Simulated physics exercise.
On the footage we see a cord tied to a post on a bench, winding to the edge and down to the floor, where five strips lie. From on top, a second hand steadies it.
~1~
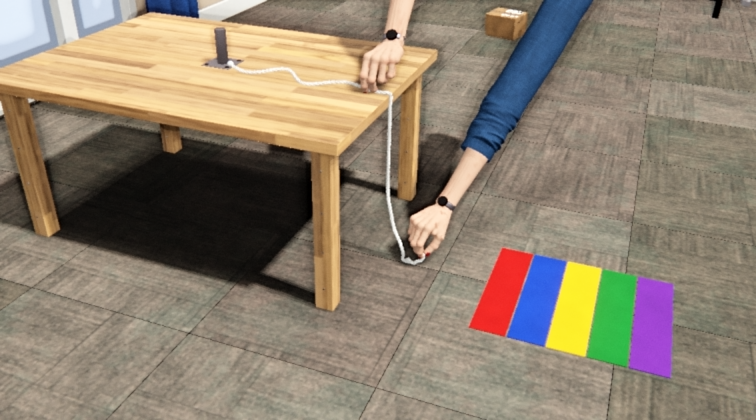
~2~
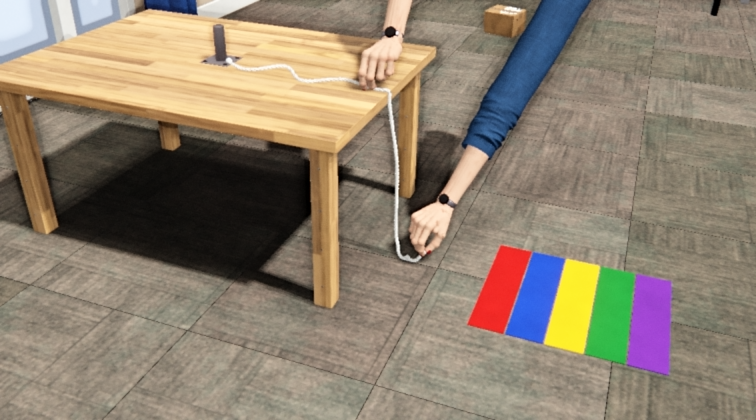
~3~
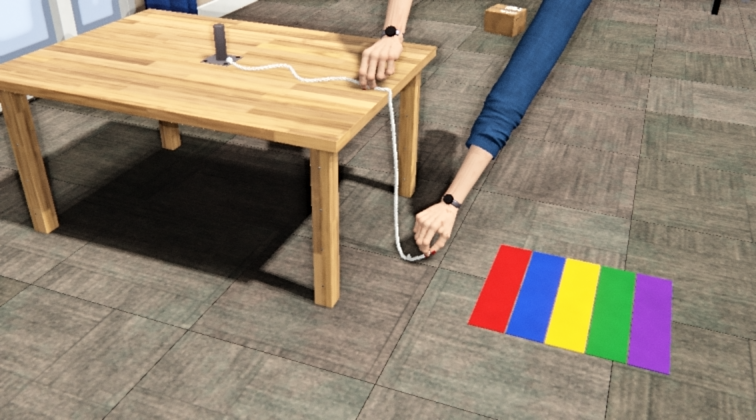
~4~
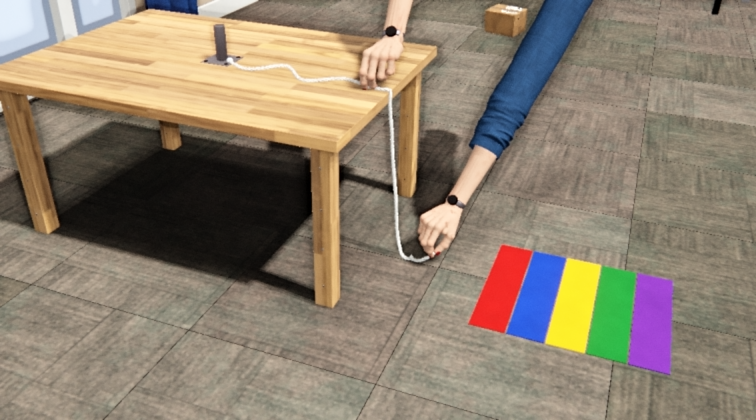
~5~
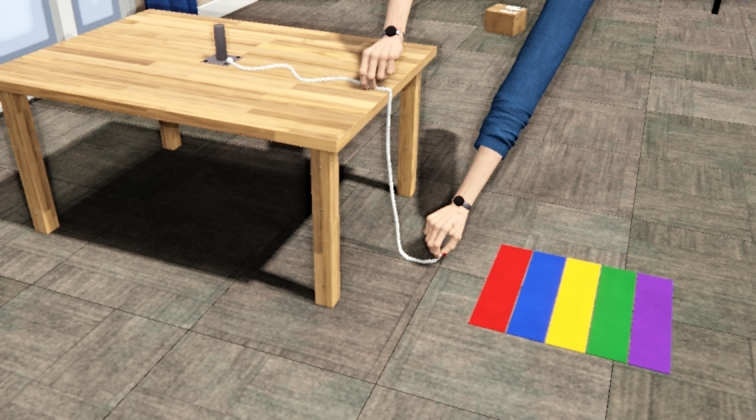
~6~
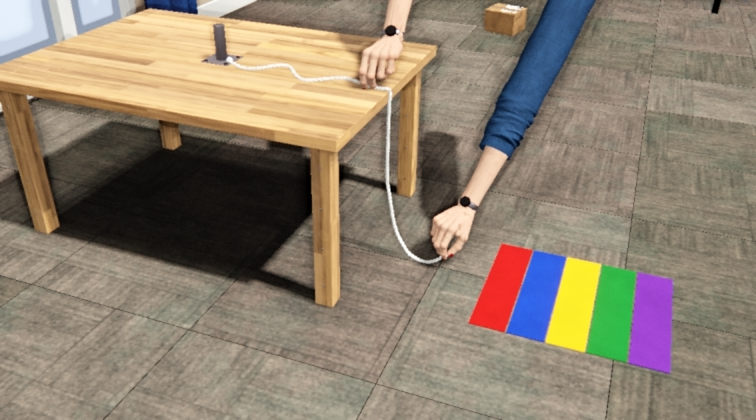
A light wooden table stands on a grey-brown carpeted floor, seen from above at an angle. A white cord runs from a dark post on the tabletop to the edge and down to the floor, left of red, blue, yellow, green and purple strips. One hand stays at the table edge while the lower hand draws the cord's end slightly right, and the hanging part curves.
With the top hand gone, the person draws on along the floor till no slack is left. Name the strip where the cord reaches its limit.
Yellow.
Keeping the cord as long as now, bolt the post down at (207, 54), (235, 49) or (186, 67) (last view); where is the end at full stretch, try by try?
In order, the pixels are (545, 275), (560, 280) and (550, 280).
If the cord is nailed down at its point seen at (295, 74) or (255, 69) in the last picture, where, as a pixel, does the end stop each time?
I'd say about (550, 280) for the first and about (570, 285) for the second.
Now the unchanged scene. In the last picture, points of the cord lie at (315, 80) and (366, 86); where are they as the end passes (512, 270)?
Roughly (344, 82) for the first and (390, 103) for the second.
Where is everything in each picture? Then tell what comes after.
End (424, 254); red (493, 315); blue (530, 324); yellow (569, 334); green (609, 344); purple (651, 354), in the first frame.
End (425, 252); cord through (242, 69) (294, 75) (351, 81) (391, 116) (397, 180) (397, 242), in the second frame.
End (429, 252), in the third frame.
End (434, 253); cord through (243, 68) (295, 74) (351, 80) (391, 115) (394, 180) (398, 241), in the fourth frame.
End (440, 255), in the fifth frame.
End (447, 256); cord through (243, 68) (295, 74) (351, 80) (389, 115) (387, 178) (400, 240), in the sixth frame.
Soon after, end near (511, 270); over red.
Then, end near (554, 279); over blue.
At full stretch, end near (579, 285); over yellow. It gets as far as the yellow strip.
